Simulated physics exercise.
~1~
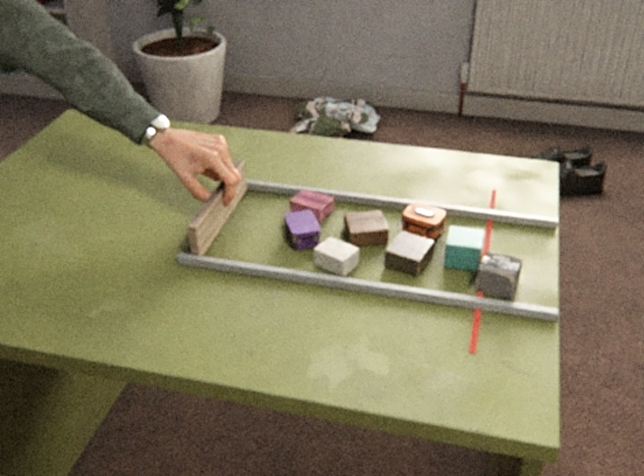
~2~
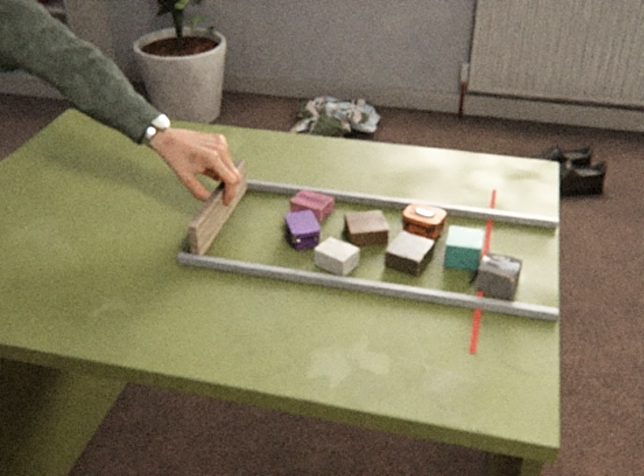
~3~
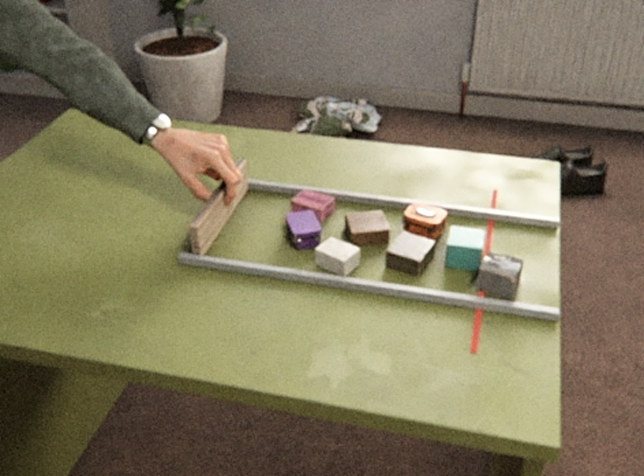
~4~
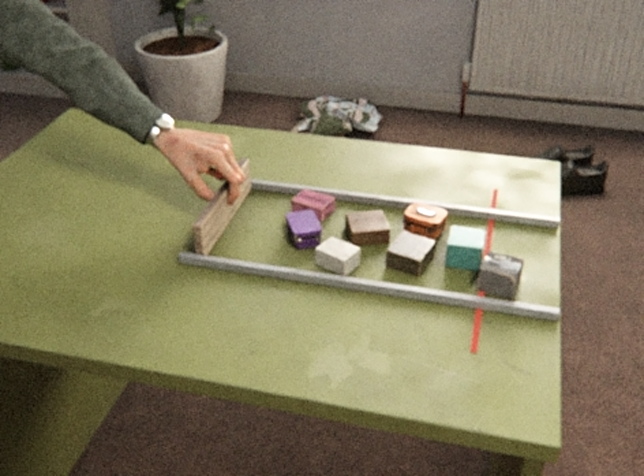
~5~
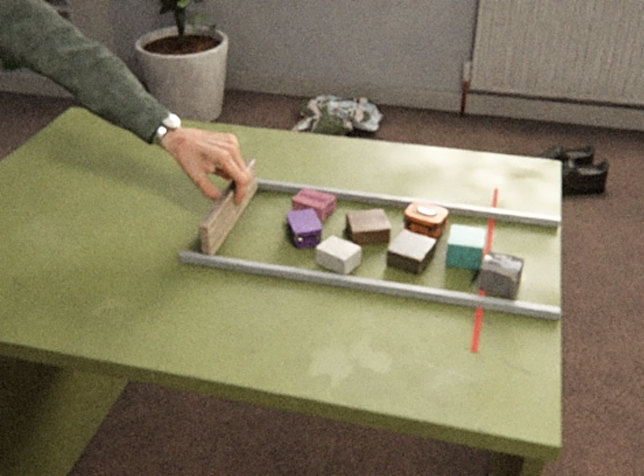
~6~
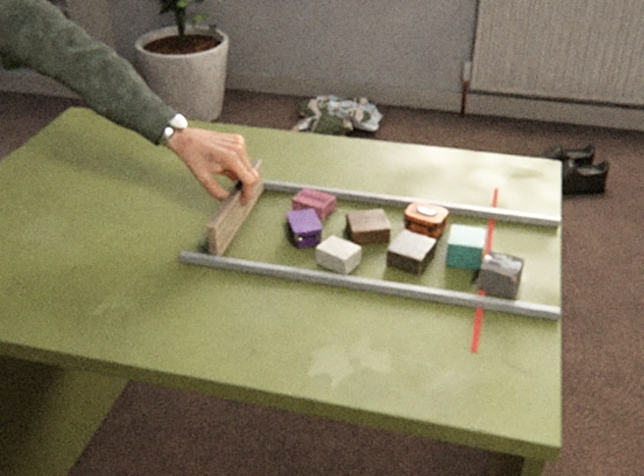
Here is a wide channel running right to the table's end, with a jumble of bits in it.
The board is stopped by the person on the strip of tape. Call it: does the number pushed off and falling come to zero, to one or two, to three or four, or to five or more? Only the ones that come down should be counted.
It comes to one or two.
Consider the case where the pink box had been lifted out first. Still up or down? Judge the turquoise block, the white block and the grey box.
Well, the turquoise block winds up down, the white block is still there, and the grey box winds up down.
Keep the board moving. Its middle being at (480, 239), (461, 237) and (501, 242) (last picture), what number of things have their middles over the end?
First 1, next 0, last 3.
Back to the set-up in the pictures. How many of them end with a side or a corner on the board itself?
Looks like 3 of them, all told.
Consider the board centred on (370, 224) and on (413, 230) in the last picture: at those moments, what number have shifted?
Answer - first 6, then 7.
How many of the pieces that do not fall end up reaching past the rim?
Overhanging: 1.
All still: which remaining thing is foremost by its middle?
The orange case is the one.
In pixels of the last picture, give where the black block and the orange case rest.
They finish at roughly (536, 277) and (559, 226) respectively.
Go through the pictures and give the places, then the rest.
The first picture shows grey box (499, 275); turquoise block (464, 249); orange case (424, 223); board (220, 206); tape (485, 259).
The second picture shows turquoise block (464, 249); pink box (312, 206).
The third picture shows orange case (425, 223); purple case (303, 231).
The fourth picture shows grey box (500, 275); board (224, 206).
The fifth picture shows turquoise block (466, 247); brown block (368, 227).
The sixth picture shows grey box (501, 274); turquoise block (466, 247); orange case (426, 221); board (237, 206); tape (487, 258).
A little later, none off yet; grey box at rest near (501, 274); turquoise block at rest near (466, 247); orange case at rest near (426, 221).
Next, none off yet; grey box at rest near (501, 274); turquoise block shifted about its own width near (491, 248); orange case shifted well along near (487, 217).
When it is over, the number that fall off is one or two; down, turquoise block and grey box.
